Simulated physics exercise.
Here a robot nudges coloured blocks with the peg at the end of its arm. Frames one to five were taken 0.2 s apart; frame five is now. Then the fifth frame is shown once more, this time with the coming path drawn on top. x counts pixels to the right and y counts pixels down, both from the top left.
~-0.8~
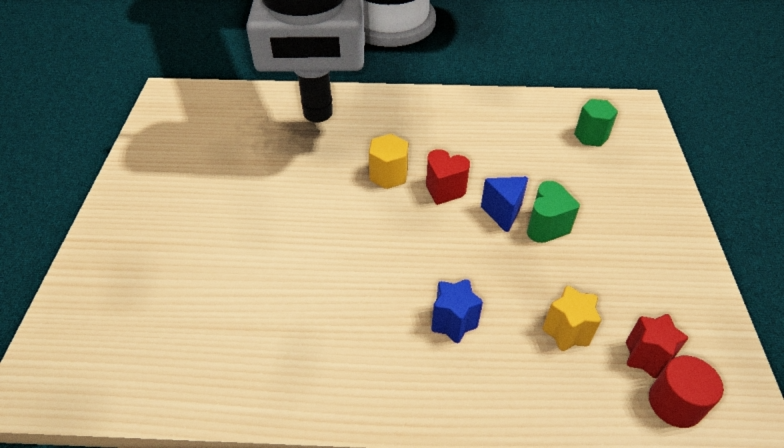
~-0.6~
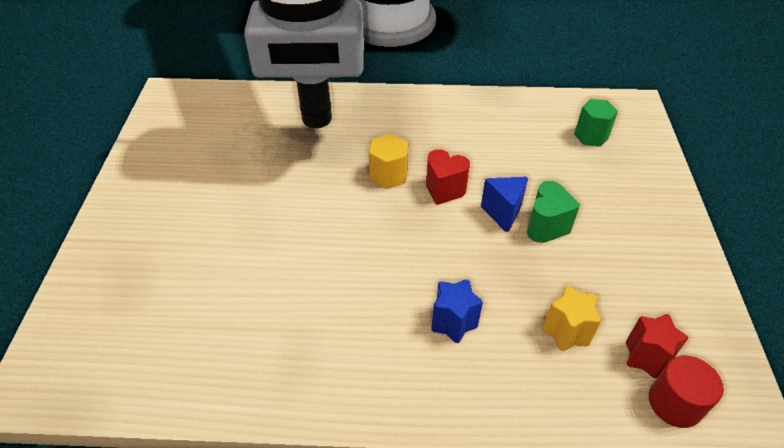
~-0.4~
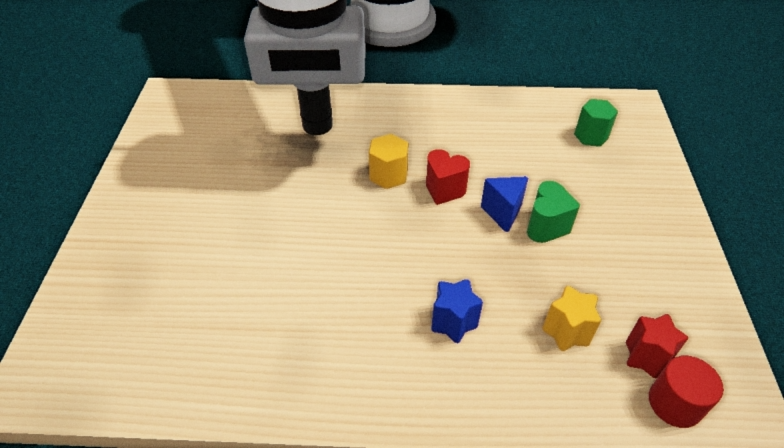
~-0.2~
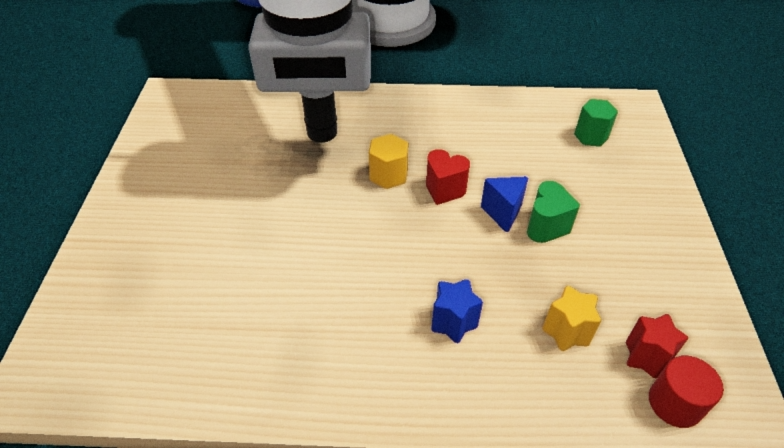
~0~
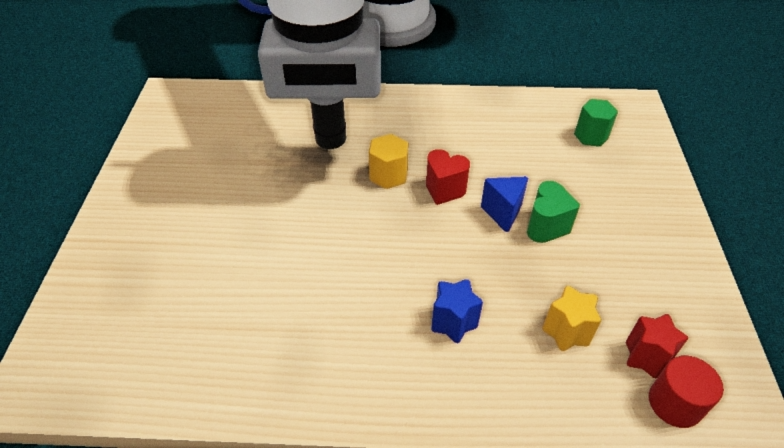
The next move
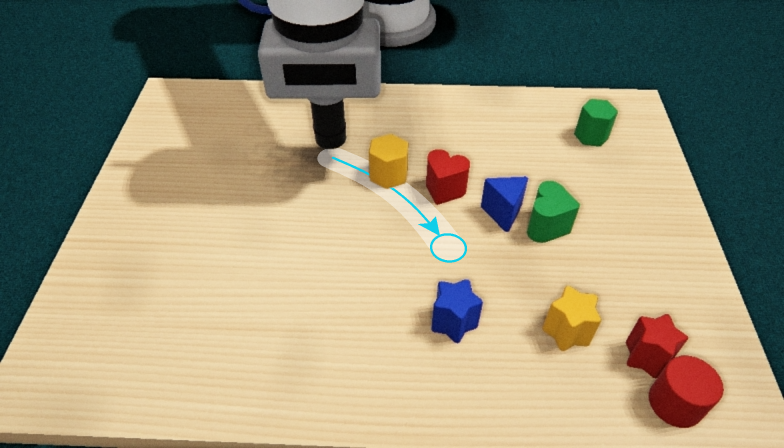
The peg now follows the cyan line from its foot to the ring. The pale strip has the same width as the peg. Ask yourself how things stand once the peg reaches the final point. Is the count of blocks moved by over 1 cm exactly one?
I'd say no.
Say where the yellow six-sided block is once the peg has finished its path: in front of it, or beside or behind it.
It slides aside on the way.
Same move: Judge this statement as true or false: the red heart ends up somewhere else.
That statement is accurate.
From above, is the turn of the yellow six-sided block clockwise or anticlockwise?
Verdict: Counterclockwise.
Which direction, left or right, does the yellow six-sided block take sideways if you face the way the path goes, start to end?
To the path's left.
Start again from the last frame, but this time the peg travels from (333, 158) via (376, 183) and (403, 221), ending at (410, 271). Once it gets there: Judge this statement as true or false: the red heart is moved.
Answer: True.
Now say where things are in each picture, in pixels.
The first picture shows lower end of the peg at (318, 114), tops of blocks, yellow six-sided block at (389, 147), red heart at (447, 163), blue three-sided block at (509, 186).
The second picture shows peg at (317, 120), blocks as before.
The third picture shows peg at (318, 127), blocks as before.
The fourth picture shows peg at (322, 134), blocks as before.
The fifth picture shows peg at (331, 140), yellow six-sided block at (389, 147), red heart at (447, 163), blue three-sided block at (509, 186).
The drawn path runs from (333, 158) by way of (377, 179) and (416, 208) to (449, 248).
On the path given first. One third of the way, peg at (378, 162); yellow six-sided block at (414, 155); red heart at (453, 164).
Two thirds of the way, peg at (417, 192); yellow six-sided block at (451, 168), turned 80° anticlockwise; red heart at (487, 164), turned 15° clockwise.
At the end, peg at (450, 231); yellow six-sided block at (453, 172), turned 100° anticlockwise; red heart at (489, 164), turned 10° clockwise; blue three-sided block not moved.
